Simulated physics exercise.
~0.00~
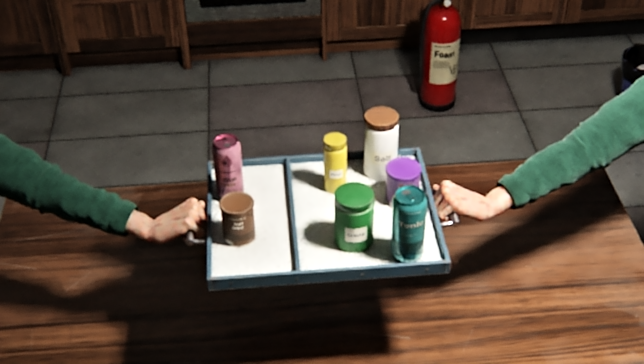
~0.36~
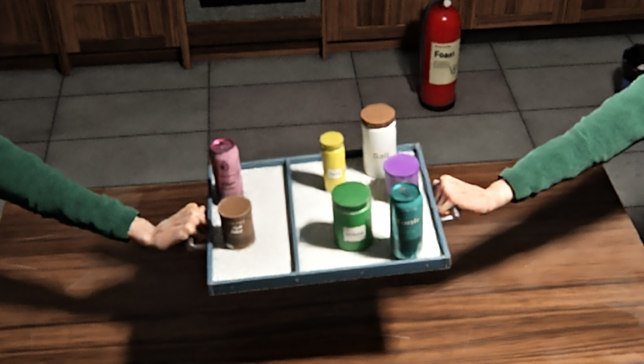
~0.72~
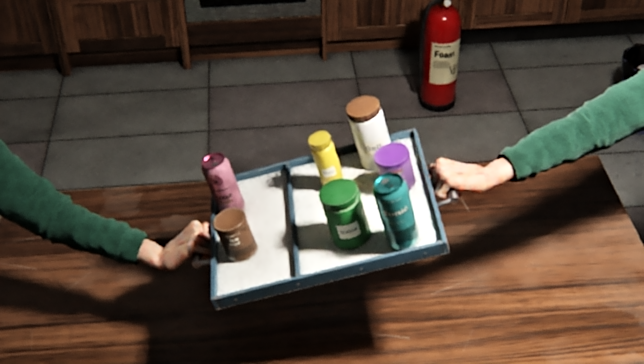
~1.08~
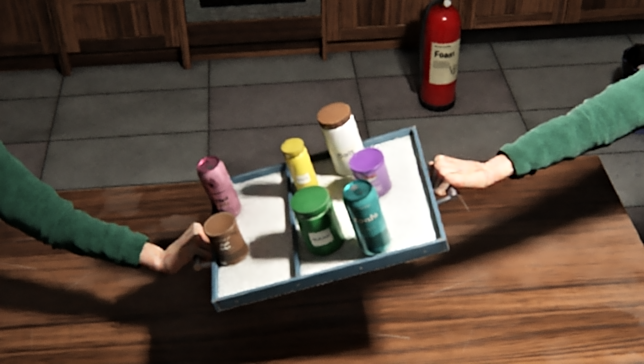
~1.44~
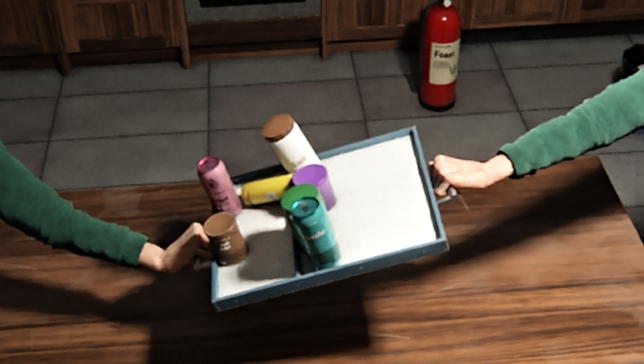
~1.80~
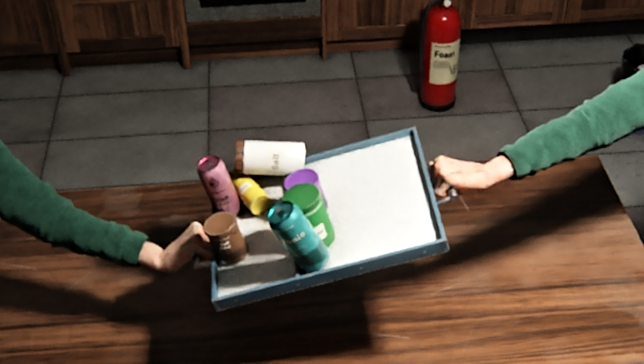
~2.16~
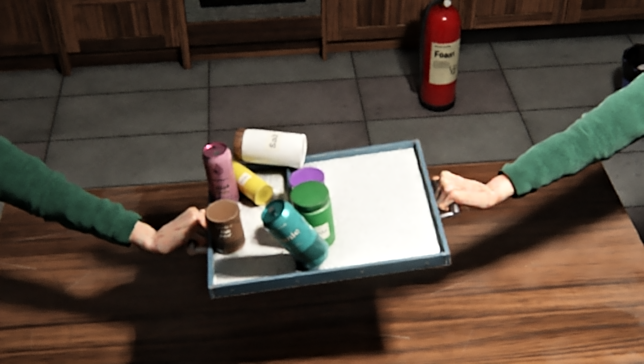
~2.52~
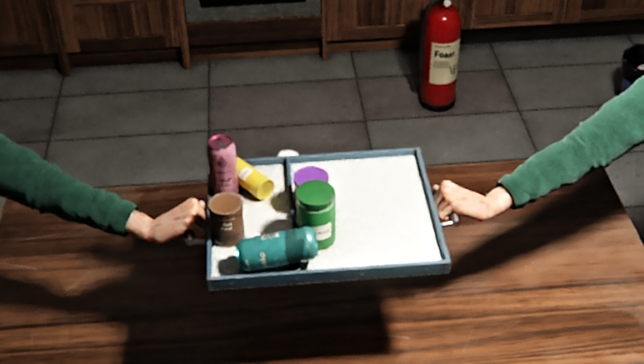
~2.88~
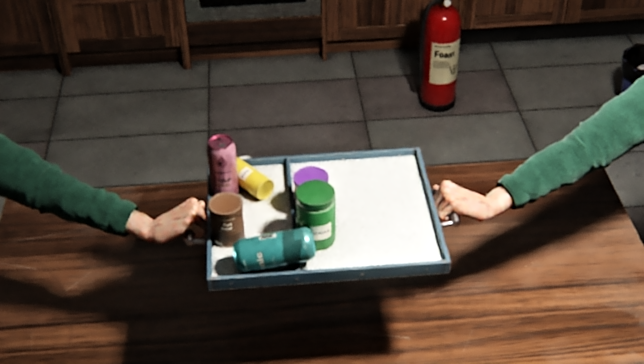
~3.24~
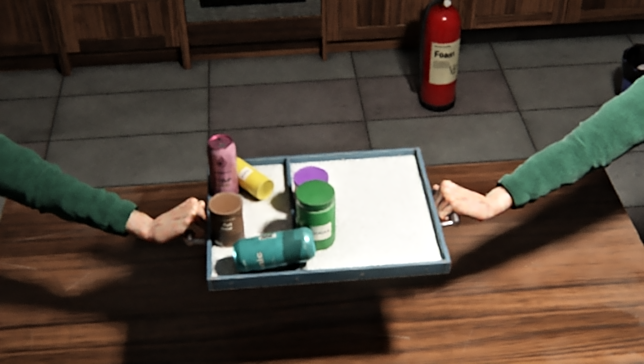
Tray of colourful containers tipping left in two hands, contents sliding and toppling, then levelling with the white jar gone.
